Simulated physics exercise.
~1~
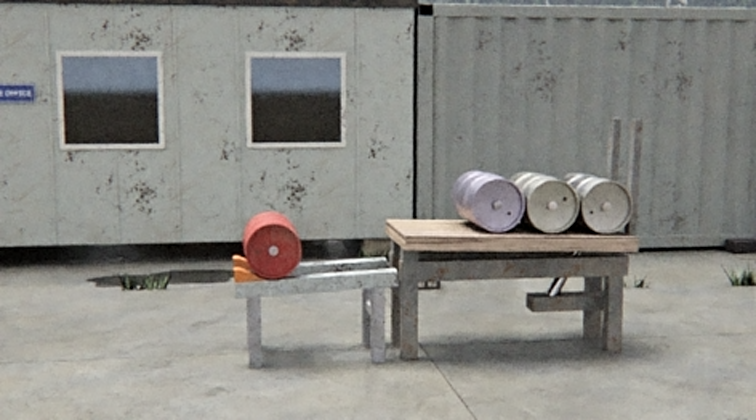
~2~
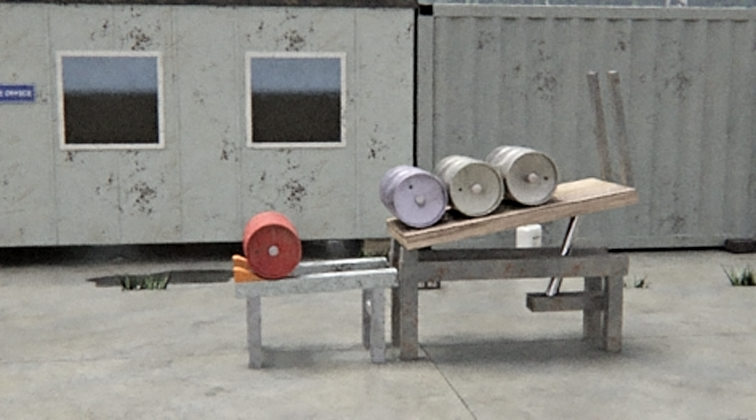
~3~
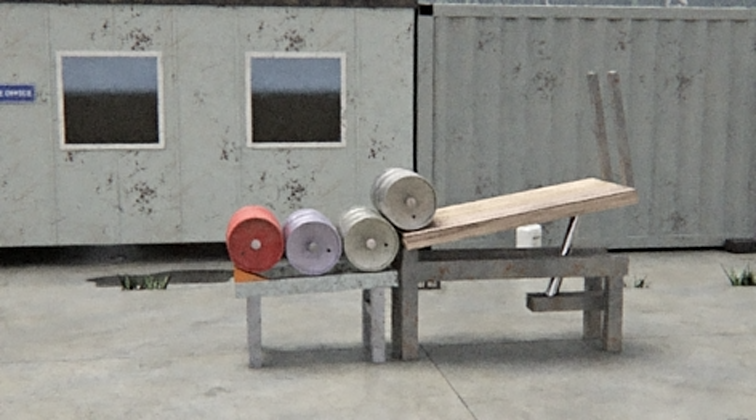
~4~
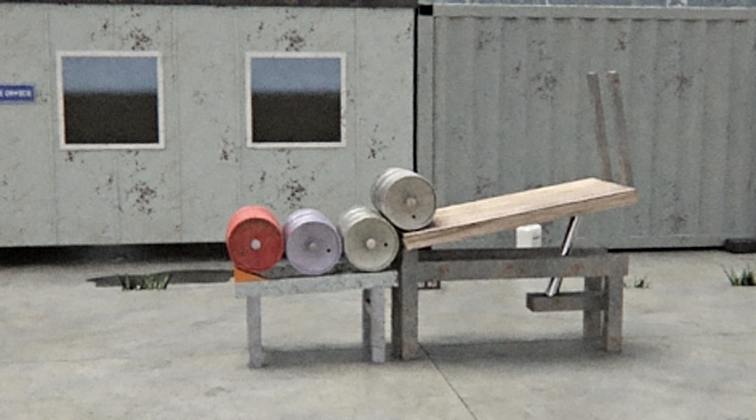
Three kegs roll left down the tilting deck and nudge the red keg, which stays on the rack.
